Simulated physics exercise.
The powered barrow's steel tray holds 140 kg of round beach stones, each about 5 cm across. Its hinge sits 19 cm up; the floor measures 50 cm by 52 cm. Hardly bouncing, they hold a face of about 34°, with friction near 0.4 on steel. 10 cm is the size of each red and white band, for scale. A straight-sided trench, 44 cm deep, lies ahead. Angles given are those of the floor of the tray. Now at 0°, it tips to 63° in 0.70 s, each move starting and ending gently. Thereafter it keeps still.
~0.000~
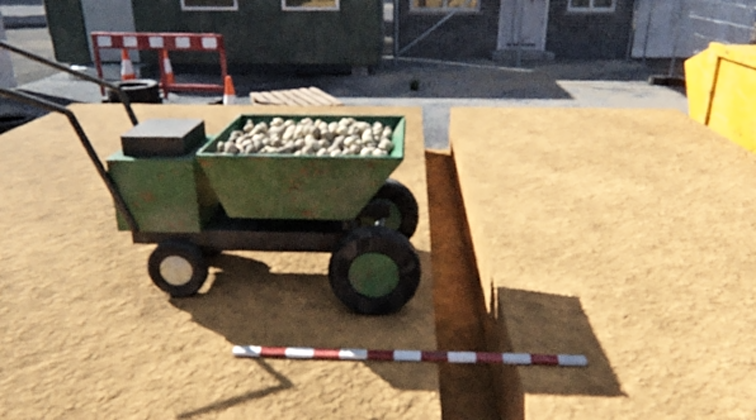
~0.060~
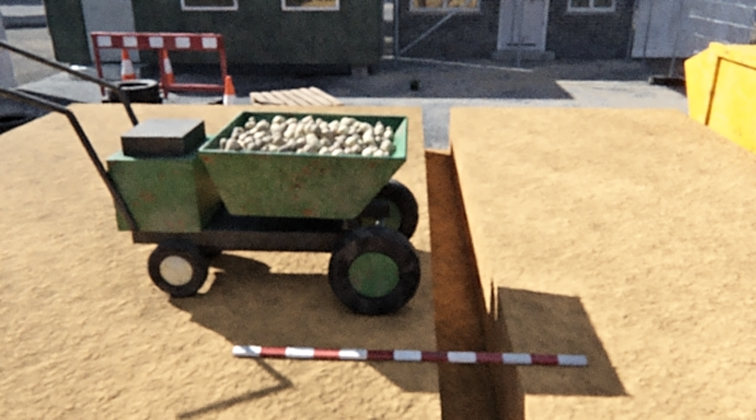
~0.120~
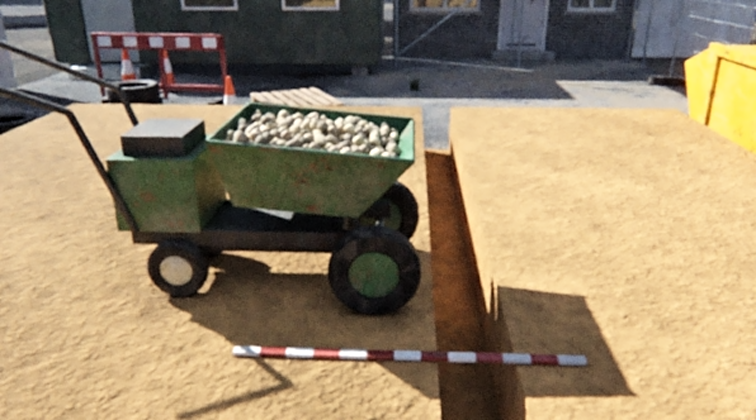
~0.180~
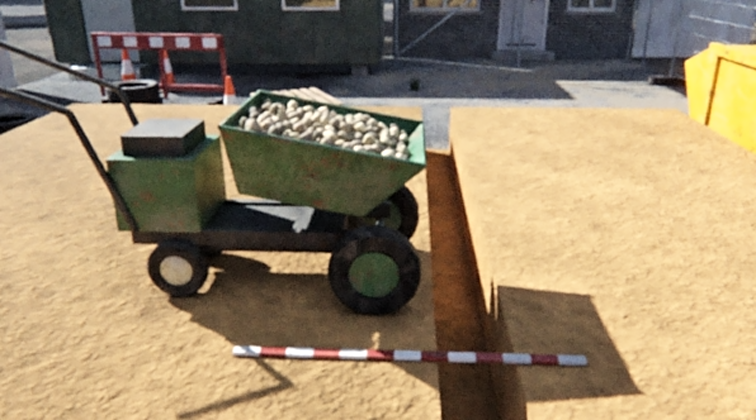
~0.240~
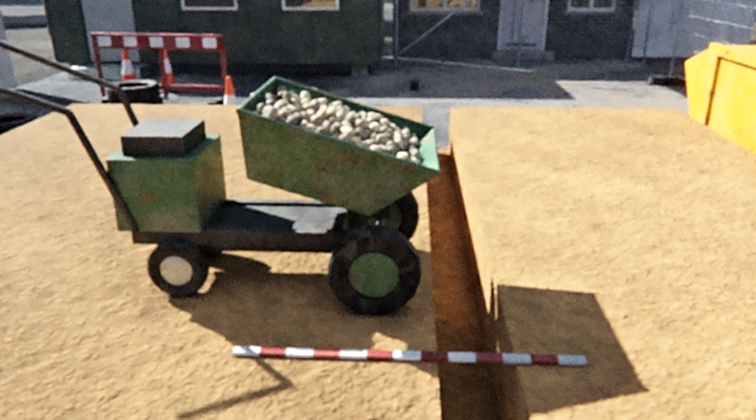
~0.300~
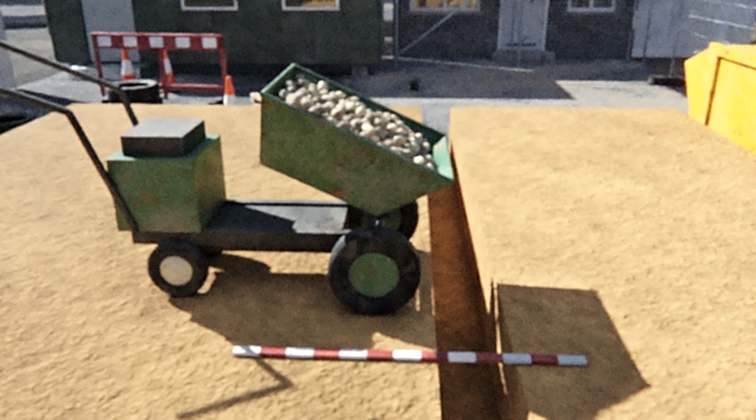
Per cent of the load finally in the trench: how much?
Approx. 21 %.
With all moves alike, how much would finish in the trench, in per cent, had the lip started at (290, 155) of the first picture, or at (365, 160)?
About 75 and 45 per cent.
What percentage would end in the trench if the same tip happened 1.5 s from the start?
Close to 30 per cent then.
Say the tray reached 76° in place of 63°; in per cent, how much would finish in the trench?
Expect roughly 10 per cent.
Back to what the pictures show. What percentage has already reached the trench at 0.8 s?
Close to 0 per cent has got there by then.
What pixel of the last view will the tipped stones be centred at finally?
The stones end up centred near (552, 277).
After 0.5 s the floor is at 53°; 100 % in the tray; the foremost stones are at (475, 193).
After 0.8 s the floor is at 63°; 75 % in the tray, 1 % in the trench, 25 % past the trench; the foremost stones are at (563, 265).
After 1.1 s the floor is at 63°; 32 % in the tray, 1 % in the trench, 67 % past the trench; the foremost stones are at (714, 294).
After 3.1 s the floor is at 63°; 1 % in the tray, 21 % in the trench, 78 % past the trench; the foremost stones are past the picture's edge.
